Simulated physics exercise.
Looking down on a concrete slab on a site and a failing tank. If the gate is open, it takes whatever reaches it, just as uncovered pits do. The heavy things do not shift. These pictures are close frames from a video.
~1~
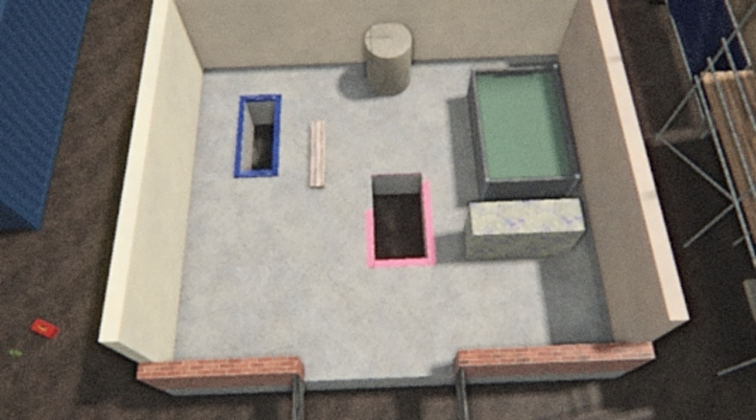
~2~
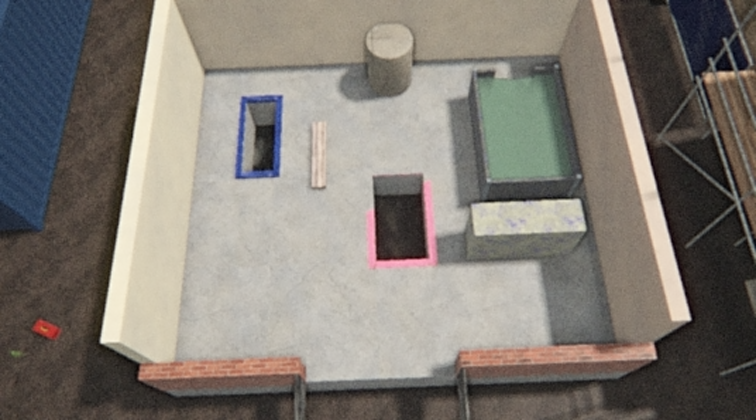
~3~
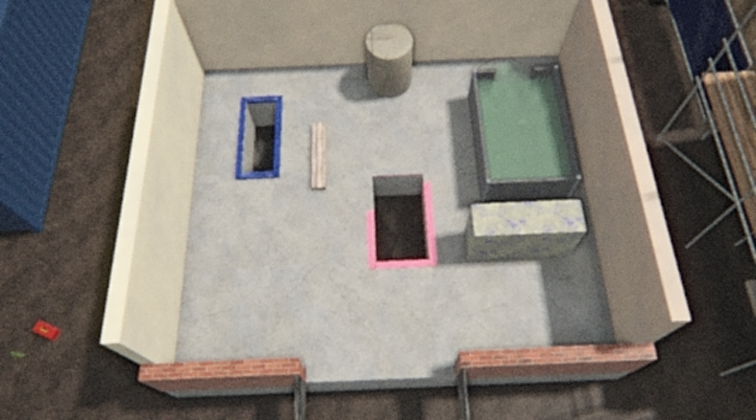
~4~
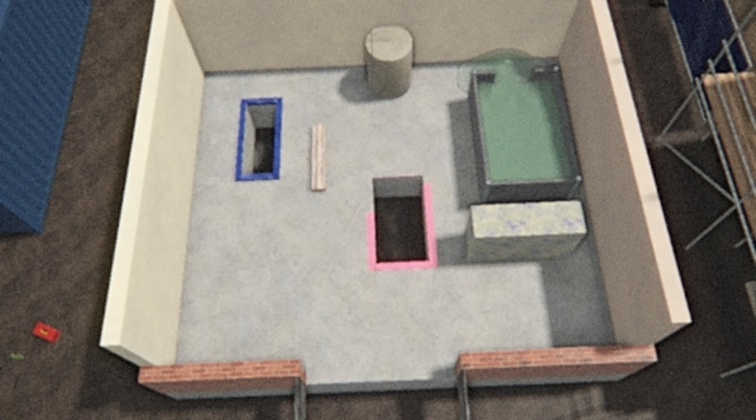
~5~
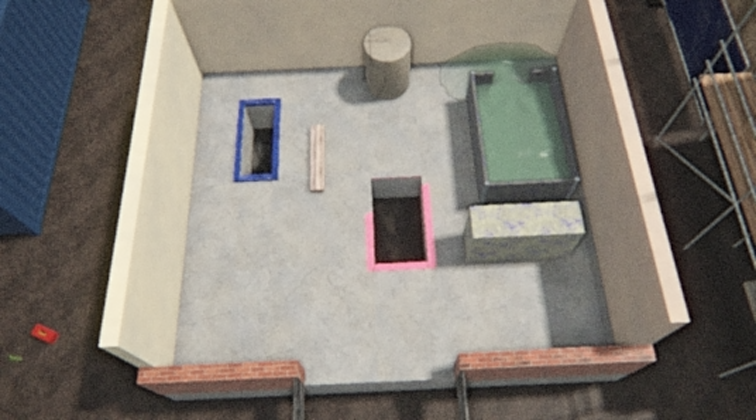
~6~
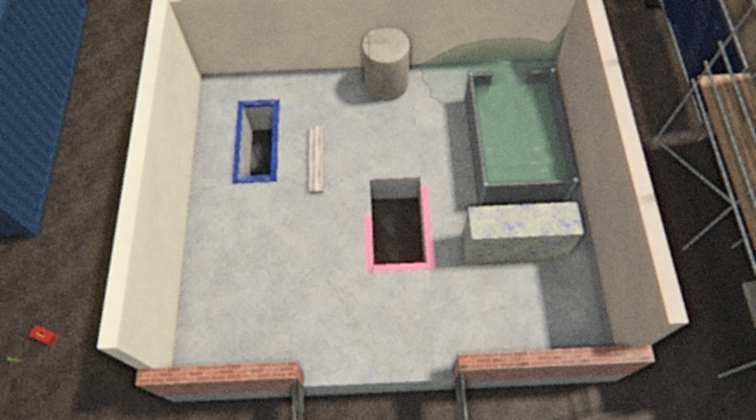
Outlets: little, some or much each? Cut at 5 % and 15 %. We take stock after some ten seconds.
The gate: Some. The blue pit: Little. The pink pit: Much.
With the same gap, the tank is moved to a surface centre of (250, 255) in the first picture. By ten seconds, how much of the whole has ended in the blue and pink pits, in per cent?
Tally in per cent - blue pit 45; pink pit 6.
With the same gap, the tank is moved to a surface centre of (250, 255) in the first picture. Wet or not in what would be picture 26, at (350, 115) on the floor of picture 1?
Soaked.
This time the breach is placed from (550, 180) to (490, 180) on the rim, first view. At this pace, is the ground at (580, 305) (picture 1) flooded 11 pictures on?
Check at the given point: Inundated.
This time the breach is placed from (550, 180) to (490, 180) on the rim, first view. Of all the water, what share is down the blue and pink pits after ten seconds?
For blue it's about 0 per cent, and for pink about 45 per cent.
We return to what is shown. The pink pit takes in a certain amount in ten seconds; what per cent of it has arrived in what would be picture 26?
Roughly 25 per cent.
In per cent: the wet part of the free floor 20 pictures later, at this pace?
Estimated share: Around 35 %.
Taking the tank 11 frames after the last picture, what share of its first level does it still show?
58 % or so.
A moment on, water covers 10 % of the floor; the gate 0 %, the blue pit 0 %, the pink pit 0 %.
Next, water covers 20 % of the floor; the gate 0 %, the blue pit 0 %, the pink pit 0 %.
Then, water covers 35 % of the floor; the gate 0 %, the blue pit 0 %, the pink pit 4 %.
Later, water covers 60 % of the floor; the gate 1 %, the blue pit 0 %, the pink pit 11 %.
In the end, water covers 75 % of the floor; the gate 7 %, the blue pit 0 %, the pink pit 19 %.
